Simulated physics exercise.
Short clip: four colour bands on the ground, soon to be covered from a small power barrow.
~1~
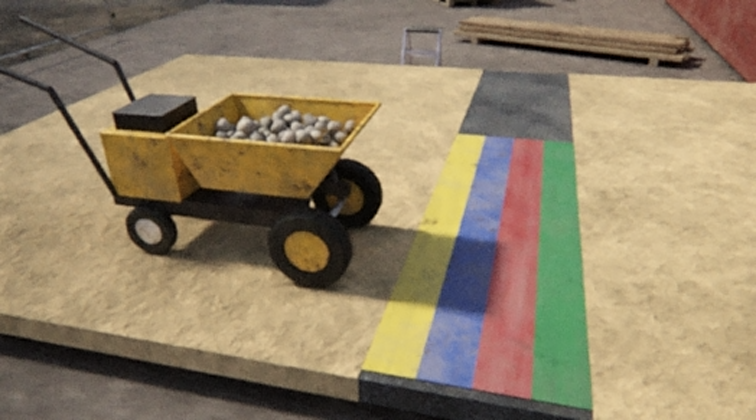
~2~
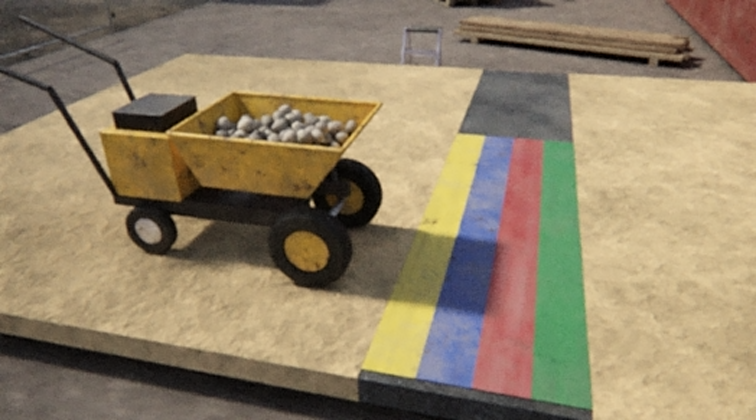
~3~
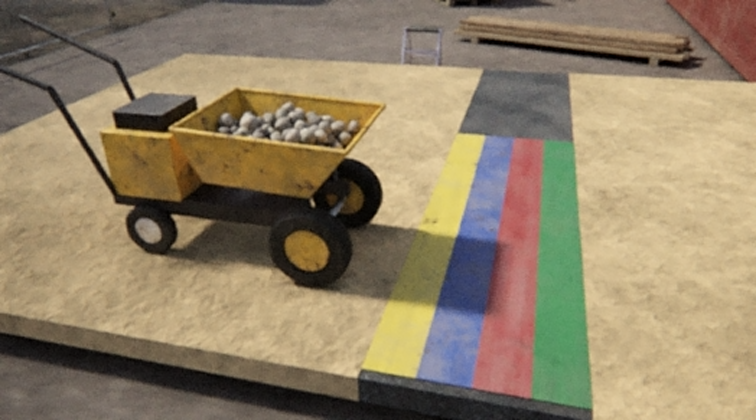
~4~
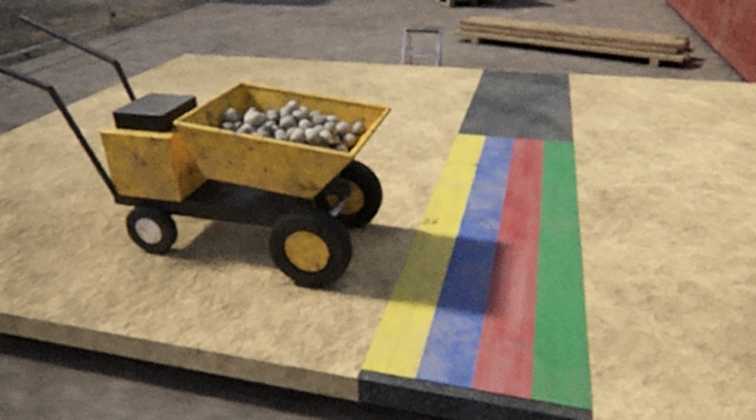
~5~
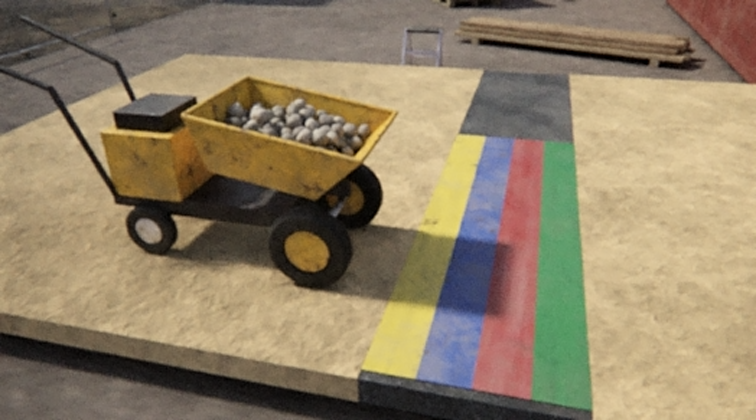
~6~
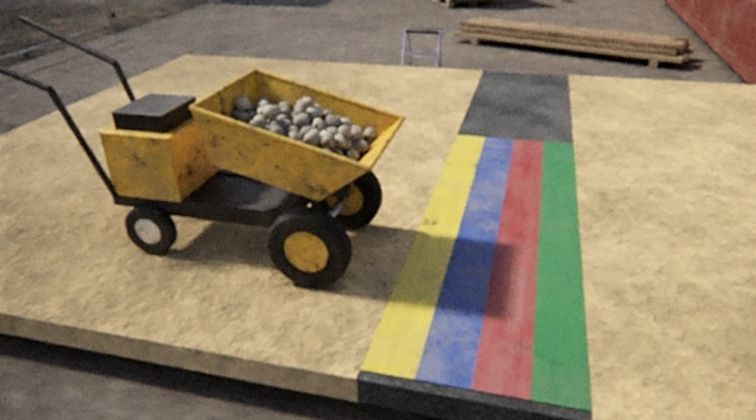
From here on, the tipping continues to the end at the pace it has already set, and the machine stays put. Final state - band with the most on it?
Blue band.
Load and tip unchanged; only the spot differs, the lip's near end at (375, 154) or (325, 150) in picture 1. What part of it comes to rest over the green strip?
You'd get 20 in a hundred the first time and 10 in a hundred the second.
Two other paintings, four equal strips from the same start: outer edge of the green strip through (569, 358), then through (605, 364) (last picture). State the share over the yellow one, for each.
Roughly 10 per cent, then roughly 20 per cent.
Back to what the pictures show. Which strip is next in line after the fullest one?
It's the strip in red.
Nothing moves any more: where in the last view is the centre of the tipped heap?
At about (477, 265), give or take.
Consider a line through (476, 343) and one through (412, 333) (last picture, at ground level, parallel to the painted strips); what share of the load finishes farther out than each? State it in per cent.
Around 40 per cent for the first, around 80 per cent for the second.
Just after the last frame, skip tipped well over; every one in the skip.
A moment on, skip tipped steeply; the larger part in the skip; just a few over the yellow strip; about a tenth over the blue strip.
Further on, skip tipped right over; roughly a quarter in the skip; about a tenth over the yellow strip; roughly a third over the blue strip; roughly a quarter over the red strip; about a tenth over the green strip; just a few off the paint.
When it is over, skip tipped right over; about a tenth in the skip; about a tenth over the yellow strip; roughly half over the blue strip; roughly a quarter over the red strip; about a tenth over the green strip; just a few off the paint.
